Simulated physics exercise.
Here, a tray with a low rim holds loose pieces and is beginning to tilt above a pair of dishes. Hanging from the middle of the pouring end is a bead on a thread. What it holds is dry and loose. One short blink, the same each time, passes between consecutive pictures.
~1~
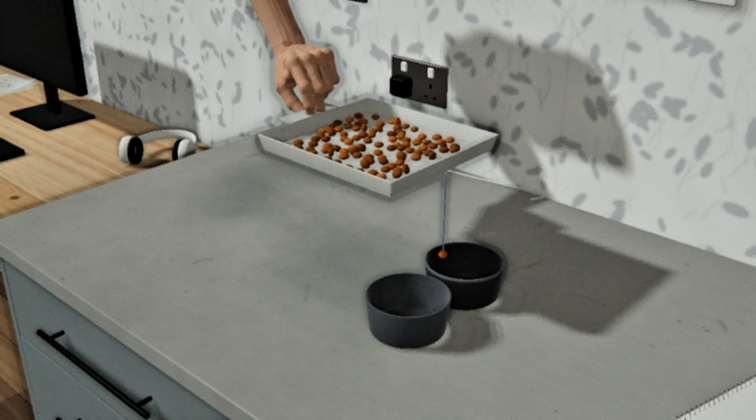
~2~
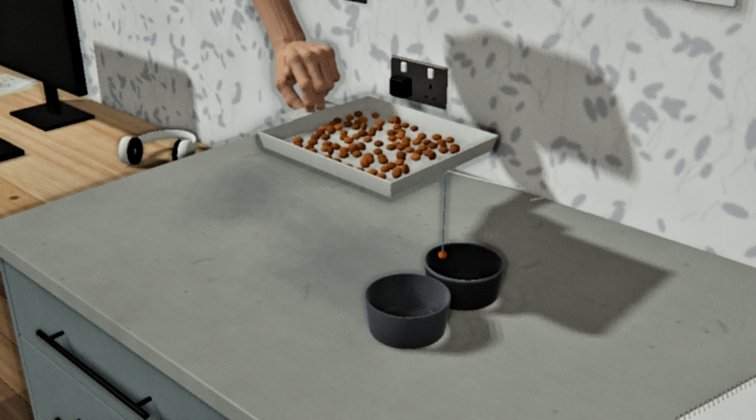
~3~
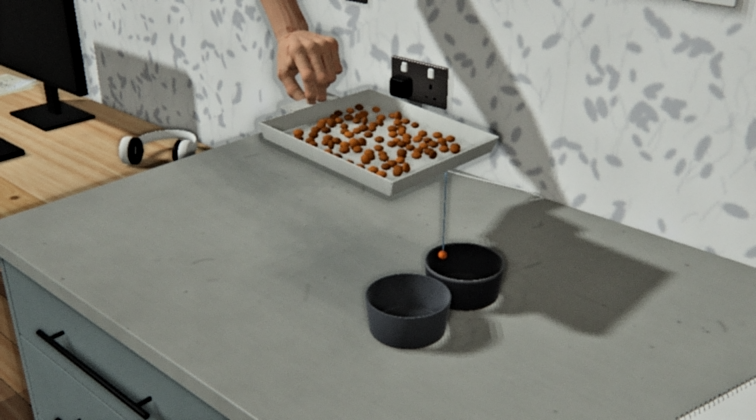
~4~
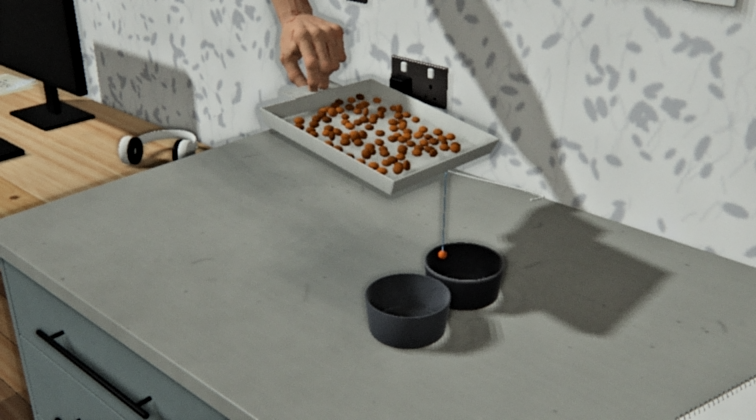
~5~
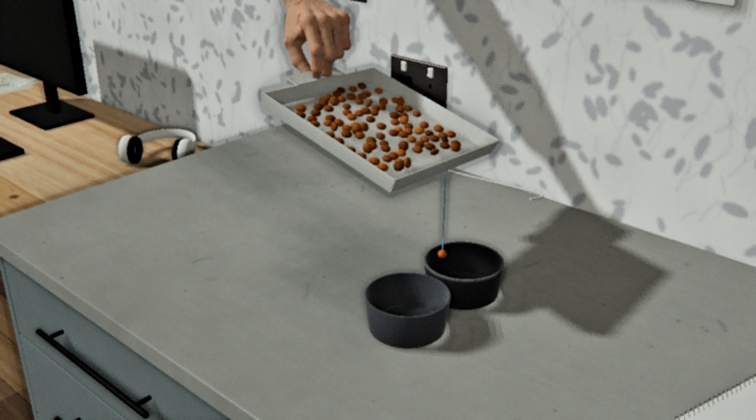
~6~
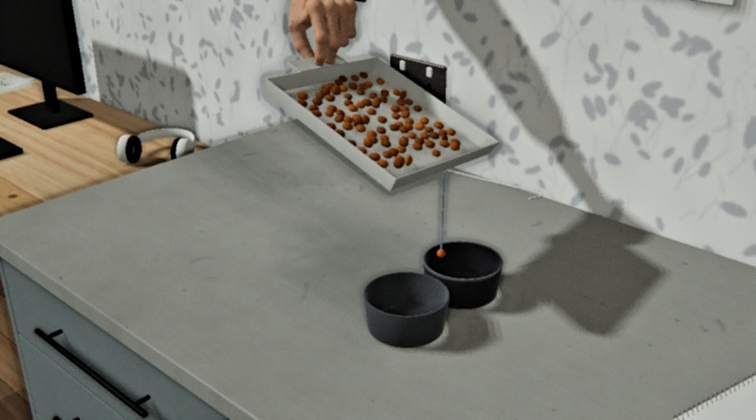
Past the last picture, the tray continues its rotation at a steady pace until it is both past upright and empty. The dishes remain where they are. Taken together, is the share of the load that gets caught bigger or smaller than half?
By the end, the dishes are holding not even half of the load, I'd say.
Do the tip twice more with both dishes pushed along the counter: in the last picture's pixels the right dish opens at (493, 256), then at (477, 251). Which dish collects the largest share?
Result, try one: The right of the two; try two: The right of the two.
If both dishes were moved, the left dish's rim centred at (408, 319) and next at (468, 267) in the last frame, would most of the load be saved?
Short of half, then beyond half.
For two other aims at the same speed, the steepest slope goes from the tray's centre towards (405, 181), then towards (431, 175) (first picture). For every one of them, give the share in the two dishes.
Roughly 100 percent, then 60 percent.
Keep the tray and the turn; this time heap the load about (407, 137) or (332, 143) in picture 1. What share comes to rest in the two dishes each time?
Close to 40 %, followed by close to 40 %.
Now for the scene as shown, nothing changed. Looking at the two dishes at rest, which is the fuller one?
Well, that is right of the pair.
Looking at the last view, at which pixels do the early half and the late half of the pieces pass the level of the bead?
First part (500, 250), rest (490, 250).
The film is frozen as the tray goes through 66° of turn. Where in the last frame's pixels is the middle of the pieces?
Somewhere about pixel (459, 151).
Soon after the last picture, tray tipped steeply; nearly all on the tray; a small part in the air.
A little later, tray tipped past a quarter turn; about a third on the tray; a small part in the right dish; about a quarter outside both; about a third in the air.
Later still, tray tipped past a quarter turn; about a third in the right dish; about two thirds outside both.
At rest, tray tipped past a quarter turn; none in the left dish; about a third in the right dish; about two thirds outside both.
